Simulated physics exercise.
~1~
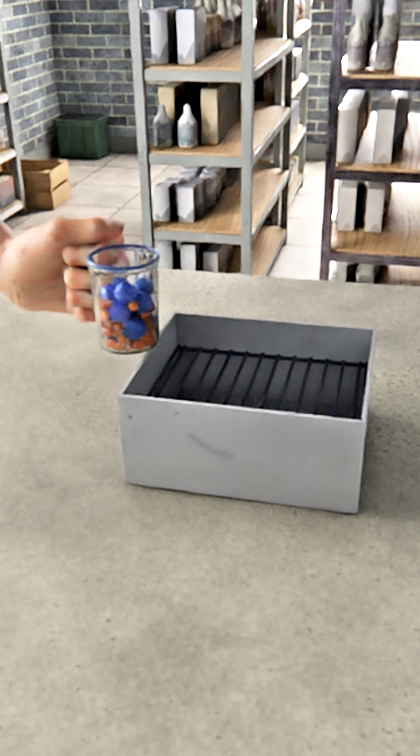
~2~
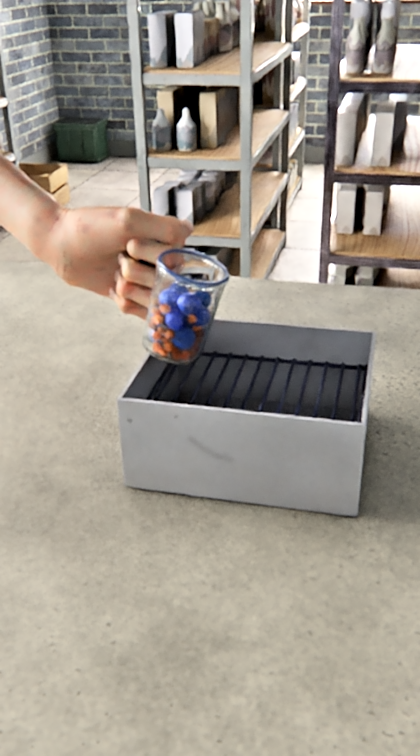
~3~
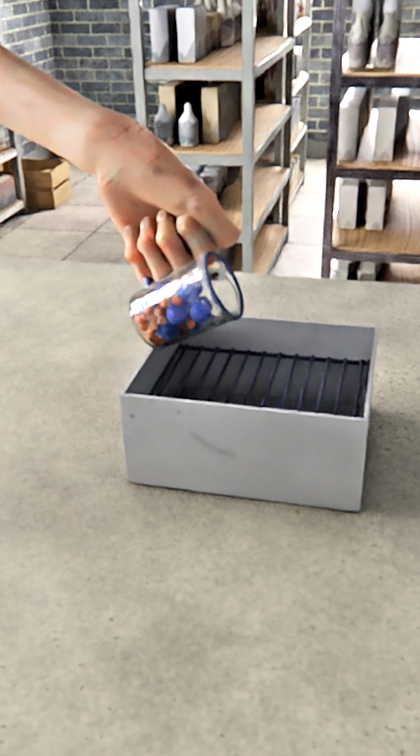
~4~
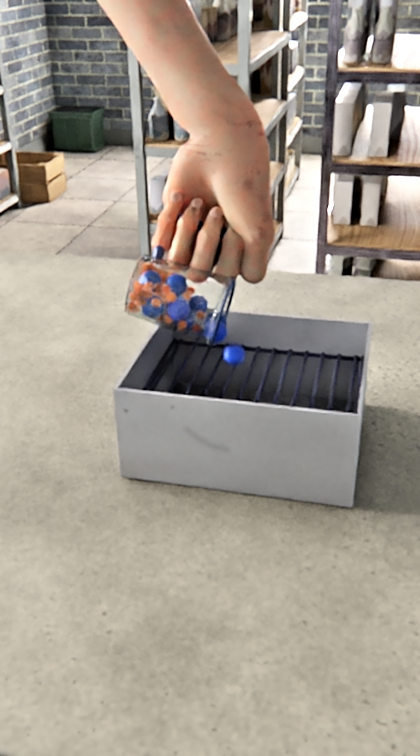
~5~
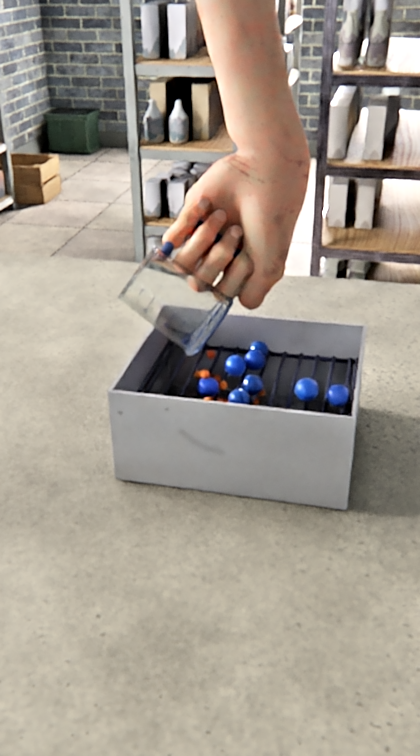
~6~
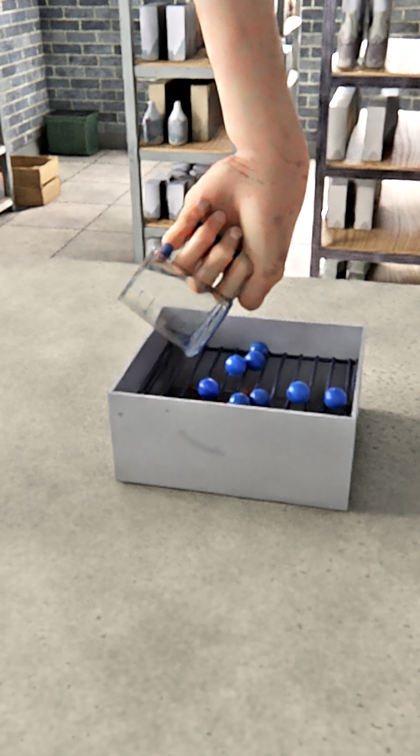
A hand holding a clear cup of blue balls and smaller orange pieces moves in from the left over a grey tabletop, seen from slightly above by a gently swaying camera, with shelves and a brick wall behind. Below sits an open pale grey box with dark wires across it. The hand carries the cup right and tips it onto its side above the box. Blue balls begin to spill from the rim, then the cup turns further over and empties. The orange pieces drop between the wires, while the blue balls stay resting on top as the hand holds the empty cup.
